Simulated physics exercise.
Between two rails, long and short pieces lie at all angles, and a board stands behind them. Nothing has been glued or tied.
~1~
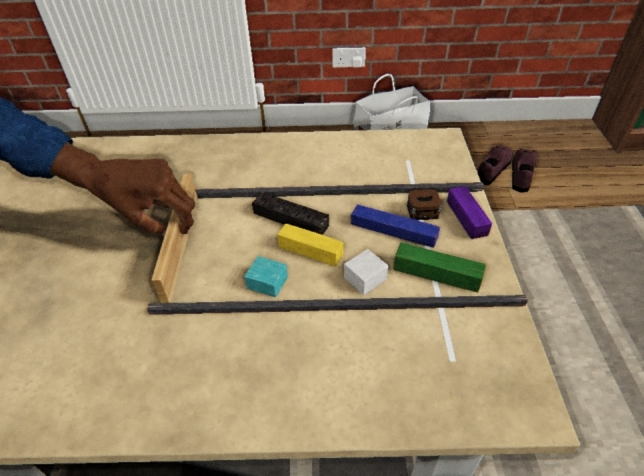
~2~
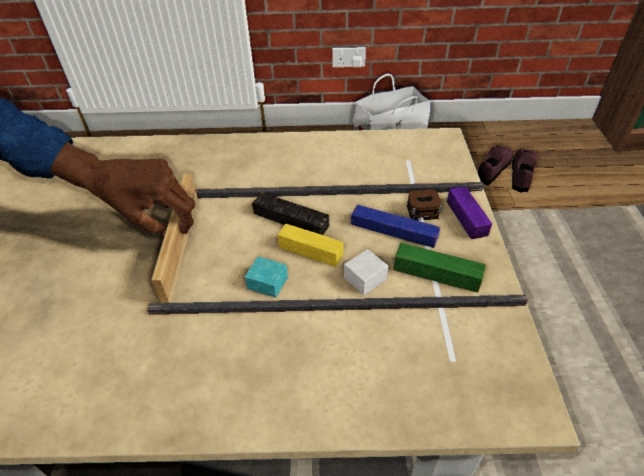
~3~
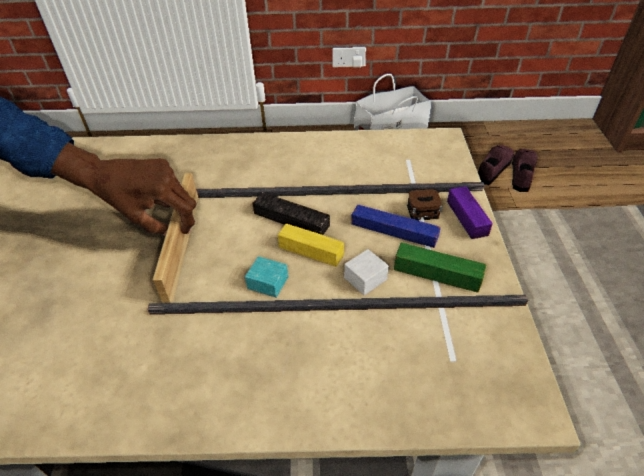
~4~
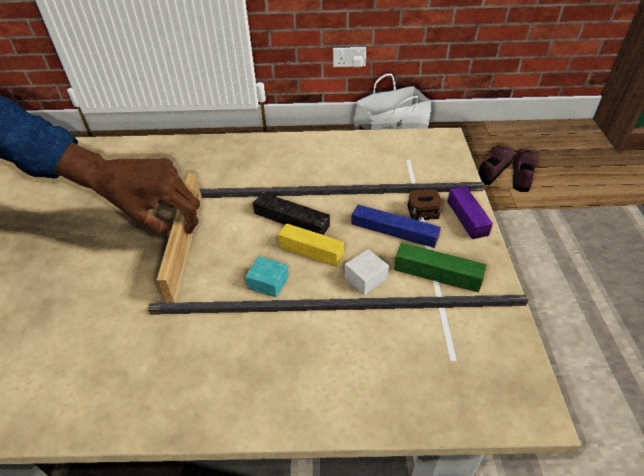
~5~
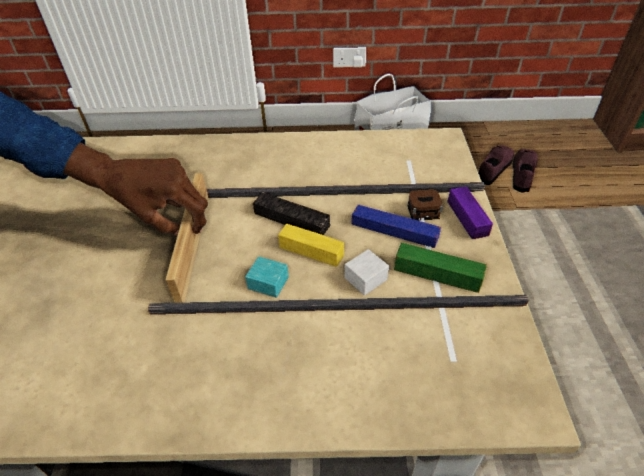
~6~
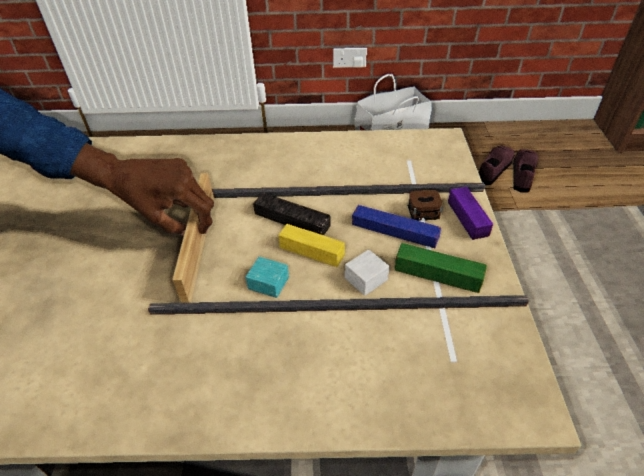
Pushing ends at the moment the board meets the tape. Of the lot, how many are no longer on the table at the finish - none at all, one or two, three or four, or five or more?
By the finish, one or two are off it.
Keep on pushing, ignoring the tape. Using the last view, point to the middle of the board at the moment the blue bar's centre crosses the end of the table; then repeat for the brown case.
Its middle is about (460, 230) and about (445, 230).
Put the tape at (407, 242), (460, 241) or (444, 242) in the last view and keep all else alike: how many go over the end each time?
The counts: 0, 4 and 2.
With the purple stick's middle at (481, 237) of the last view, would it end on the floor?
Lab note: Started there, it ends up below.
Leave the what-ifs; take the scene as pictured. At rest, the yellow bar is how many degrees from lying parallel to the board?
Angle: Around 40°.
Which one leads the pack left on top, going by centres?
The brown case.
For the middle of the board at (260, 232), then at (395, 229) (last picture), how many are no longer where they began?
Up to then 2, and up to the other point 8.
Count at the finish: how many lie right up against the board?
3 in contact.
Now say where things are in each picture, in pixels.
The first picture shows purple stick (468, 212); brown case (424, 205); green bar (439, 267); board (178, 234); tape (426, 242).
The second picture shows brown case (424, 206); black bar (291, 214).
The third picture shows green bar (439, 267); board (179, 234).
The fourth picture shows purple stick (469, 212); blue bar (395, 226).
The fifth picture shows brown case (424, 206); turquoise block (267, 277).
The sixth picture shows purple stick (470, 213); brown case (425, 206); green bar (440, 267); board (196, 234); tape (427, 242).
A little later, none off yet; purple stick at rest near (470, 213); brown case at rest near (425, 206); green bar at rest near (440, 267).
Next, none off yet; purple stick at rest near (470, 213); brown case moving near (428, 204); green bar shifted a little near (463, 270).
When it is over, the number that fall off is one or two; down, green bar and purple stick.
